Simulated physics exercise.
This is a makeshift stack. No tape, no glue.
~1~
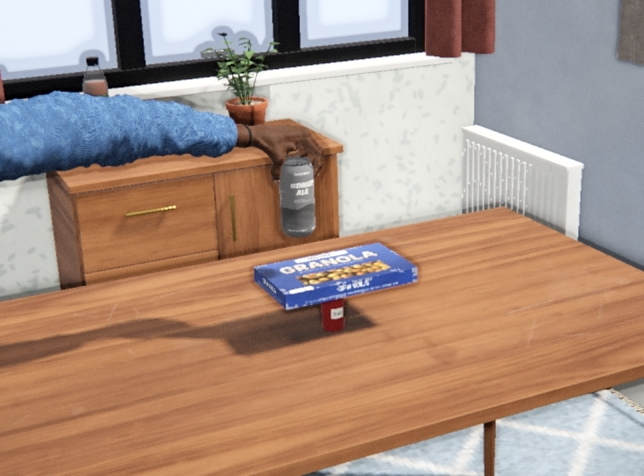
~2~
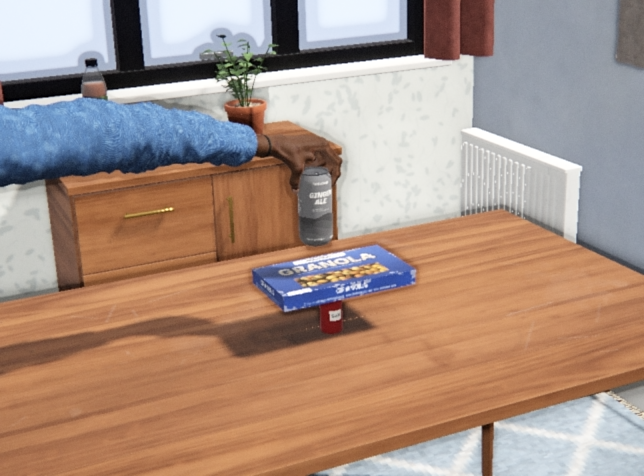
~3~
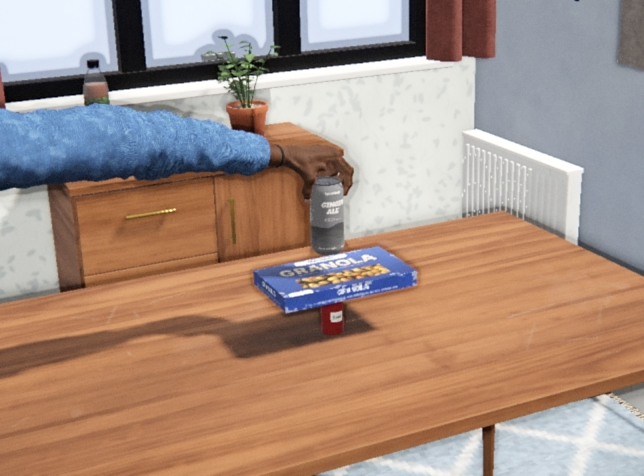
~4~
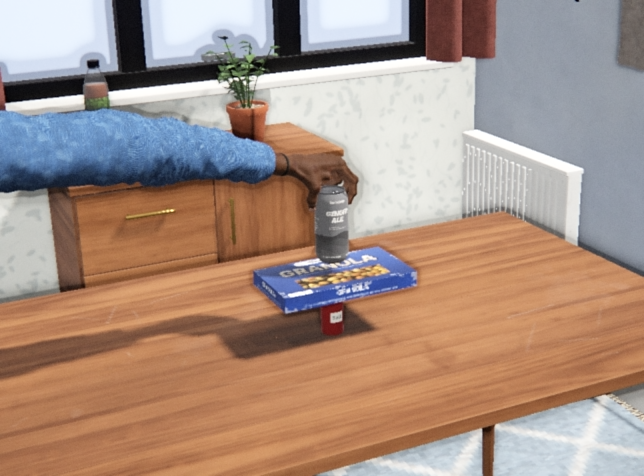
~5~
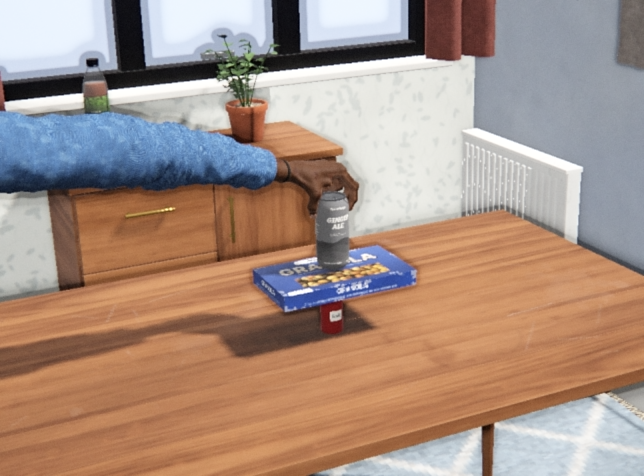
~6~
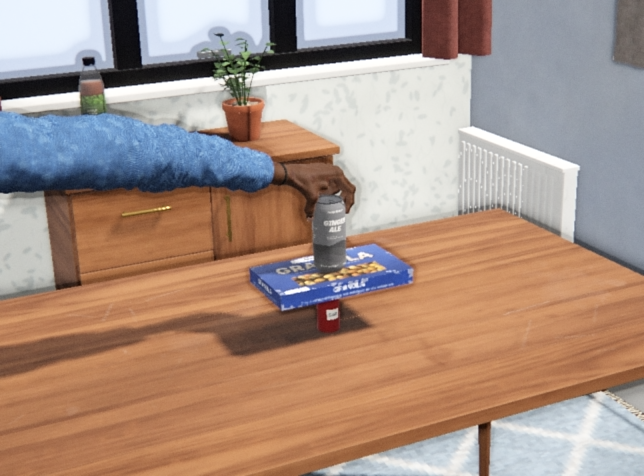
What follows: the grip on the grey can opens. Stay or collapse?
In the end the stack stays up.
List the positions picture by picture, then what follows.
On its way; grey can (297, 198); blue packet (335, 274), in the first frame.
On its way; grey can (315, 207); blue packet (333, 276), in the second frame.
On its way; grey can (327, 216); blue packet (335, 278), in the third frame.
On its way; grey can (331, 225); blue packet (335, 278), in the fourth frame.
On its way; grey can (332, 231); blue packet (334, 277), in the fifth frame.
Set down, still held; grey can (329, 234); blue packet (331, 275), in the sixth frame.
Then, 0.40 s past the last view, nothing moves.
Then, 1.00 s past the last view, grey can resting near (329, 235).
Finally, all 3 still in place. Final places as the last picture's camera would see them, grey can near (329, 235). The stack keeps its balance.
